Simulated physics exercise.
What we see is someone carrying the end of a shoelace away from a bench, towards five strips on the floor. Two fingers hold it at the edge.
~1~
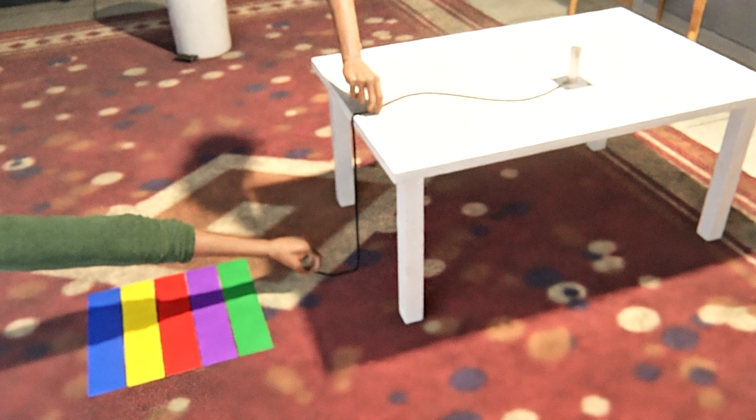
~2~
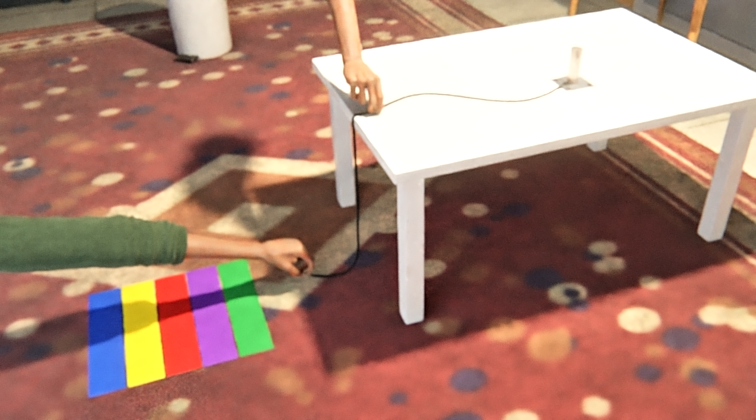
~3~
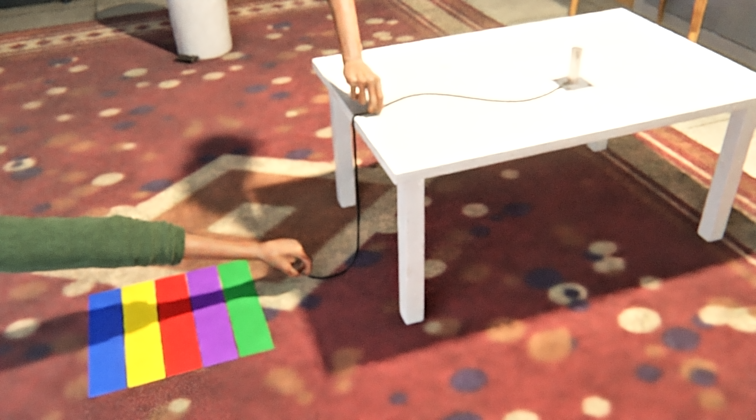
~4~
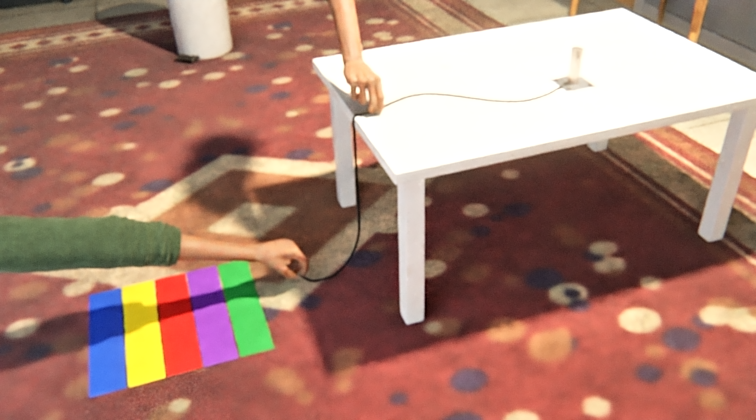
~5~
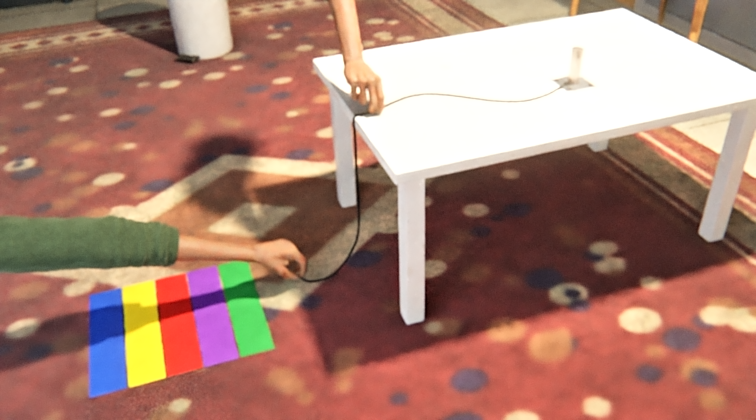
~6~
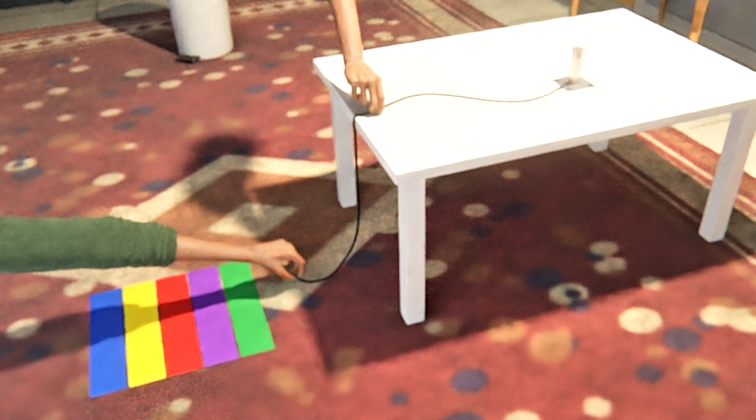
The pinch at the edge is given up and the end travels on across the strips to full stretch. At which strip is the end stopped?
It gets as far as the red strip.
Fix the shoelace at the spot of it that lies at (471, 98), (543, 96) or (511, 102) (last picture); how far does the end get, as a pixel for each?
Near (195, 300), (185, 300) and (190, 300).
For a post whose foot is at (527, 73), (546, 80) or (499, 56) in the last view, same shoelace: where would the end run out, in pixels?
Try by try, around (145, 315), (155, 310) and (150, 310).
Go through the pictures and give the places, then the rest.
The first frame shows end (313, 270); green (251, 334); purple (217, 343); red (181, 352); yellow (144, 362); blue (106, 371).
The second frame shows end (305, 273); shoelace through (544, 95) (472, 98) (400, 99) (354, 134) (358, 199) (357, 257).
The third frame shows end (304, 274).
The fourth frame shows end (300, 275); shoelace through (544, 95) (473, 98) (401, 99) (355, 134) (358, 199) (350, 258).
The fifth frame shows end (298, 275).
The sixth frame shows end (296, 276); shoelace through (545, 95) (473, 98) (402, 99) (355, 135) (358, 200) (345, 258).
Early on, end near (242, 289); over green.
Midway, end near (203, 298); over purple.
At the end of the slack, end near (179, 304); over red. The red one.
